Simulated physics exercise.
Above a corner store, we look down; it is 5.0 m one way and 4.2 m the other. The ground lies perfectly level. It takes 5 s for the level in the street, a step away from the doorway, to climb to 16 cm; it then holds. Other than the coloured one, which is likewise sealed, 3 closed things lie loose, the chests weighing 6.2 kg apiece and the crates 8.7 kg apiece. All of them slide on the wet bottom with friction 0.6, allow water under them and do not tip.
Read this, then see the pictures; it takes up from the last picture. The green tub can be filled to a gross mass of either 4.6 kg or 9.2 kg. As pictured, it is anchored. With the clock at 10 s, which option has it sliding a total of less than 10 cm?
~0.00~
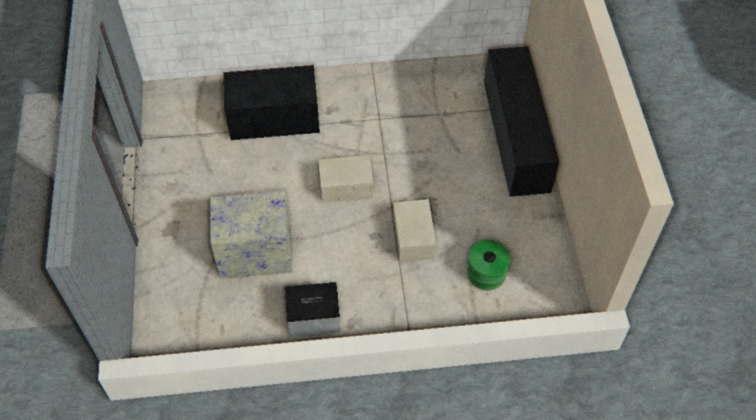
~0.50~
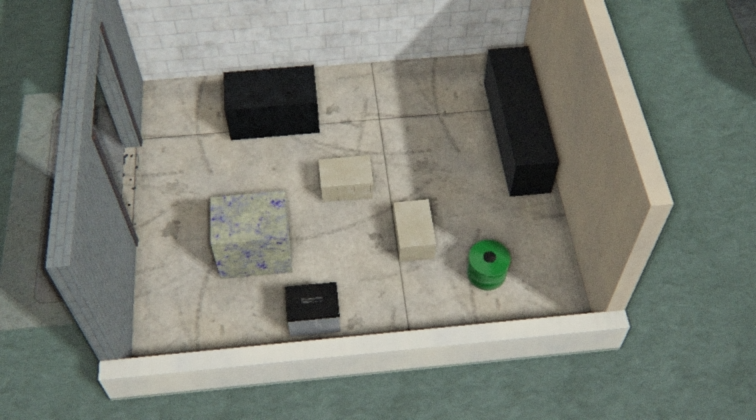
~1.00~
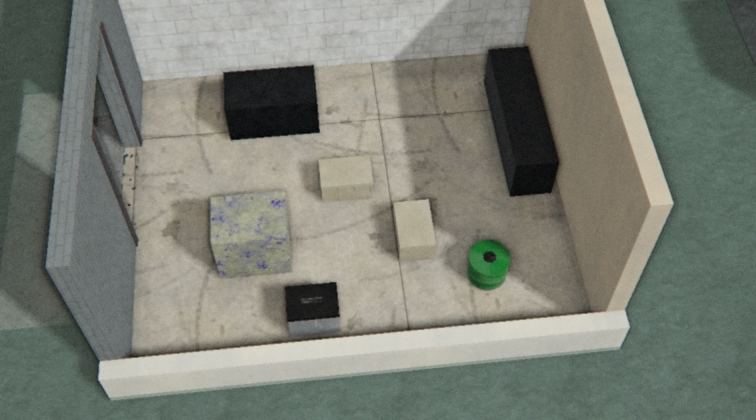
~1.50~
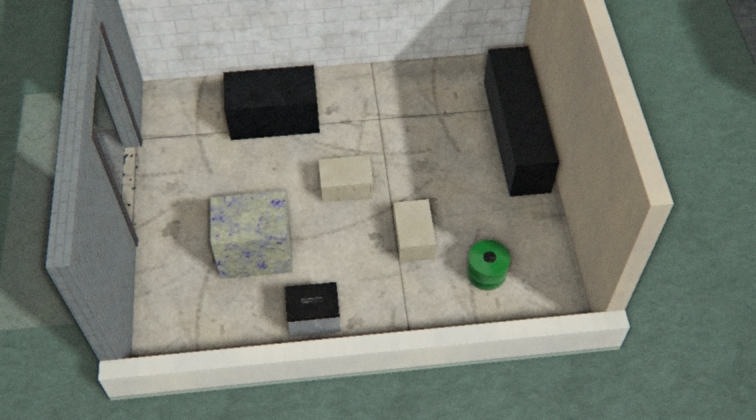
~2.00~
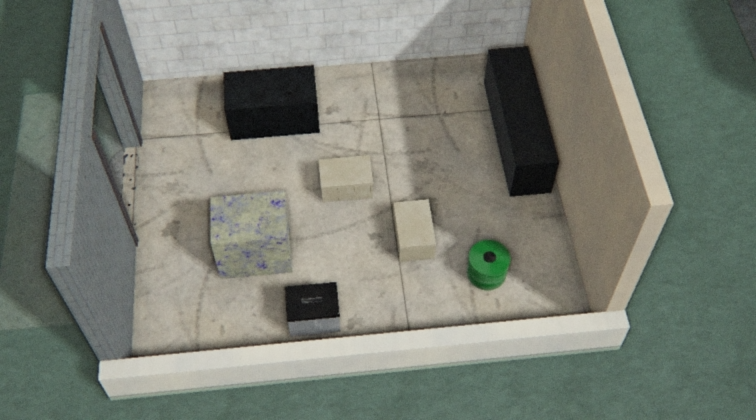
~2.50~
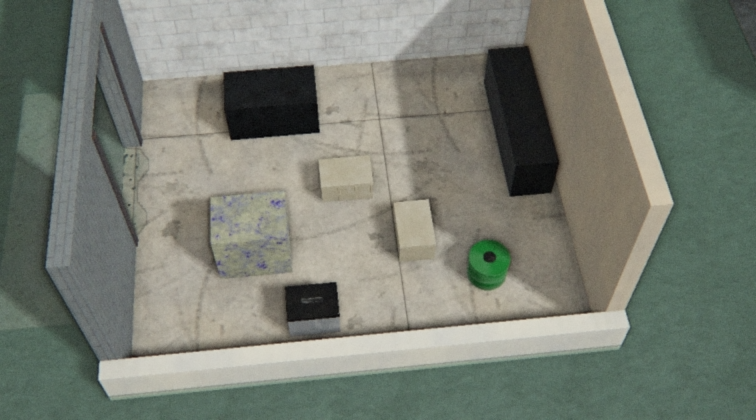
The lighter filling is enough.
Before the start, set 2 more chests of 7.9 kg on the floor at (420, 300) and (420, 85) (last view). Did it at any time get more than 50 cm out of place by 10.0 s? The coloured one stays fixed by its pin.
The first is not as far, the second not as far.
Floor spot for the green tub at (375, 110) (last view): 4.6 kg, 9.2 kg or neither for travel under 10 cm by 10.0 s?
So heavier weight required.
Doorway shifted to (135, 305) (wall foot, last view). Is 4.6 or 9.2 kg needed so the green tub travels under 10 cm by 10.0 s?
Result: Nothing offered works.
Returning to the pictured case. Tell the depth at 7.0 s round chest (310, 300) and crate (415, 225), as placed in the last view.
Close to 0 and 3 centimetres.
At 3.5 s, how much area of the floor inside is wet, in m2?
Around 1.0 m2 of it.
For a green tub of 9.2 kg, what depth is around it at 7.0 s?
Close to 0 cm deep.
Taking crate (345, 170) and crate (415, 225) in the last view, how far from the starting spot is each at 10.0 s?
150 cm and 60 cm respectively.
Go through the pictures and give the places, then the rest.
The first frame shows the green tub at (490, 257) rests on the ground; water covers 0.0 m2; 0 of 4 have shifted.
The second frame shows the green tub at (490, 257), on the bottom; water covers 0.0 m2; 0 of 4 have shifted.
The third frame shows the green tub at (490, 257), on the bottom; water covers 0.0 m2; 0 of 4 have shifted.
The fourth frame shows the green tub at (490, 257) rests on the ground; 0.0 m2 under water; 0 of 4 have shifted.
The fifth frame shows the green tub at (490, 257) rests on the ground; water covers 0.0 m2; 0 of 4 have shifted.
The sixth frame shows the green tub at (490, 257) rests on the ground; water covers 0.0 m2; 0 of 4 have shifted.
After 3.5 s the green tub would be 0 cm from its start with 4.6 kg and 0 cm from its start with 9.2 kg; 0 cm of water round it then.
After 4.5 s the green tub would be 0 cm from its start with 4.6 kg and 0 cm from its start with 9.2 kg; 0 cm of water round it then.
After 7.0 s the green tub would be 0 cm from its start with 4.6 kg and 0 cm from its start with 9.2 kg; 0 cm of water round it then.
After 10.0 s the green tub would be 0 cm from its start with 4.6 kg and 0 cm from its start with 9.2 kg; 2 cm of water round it then.
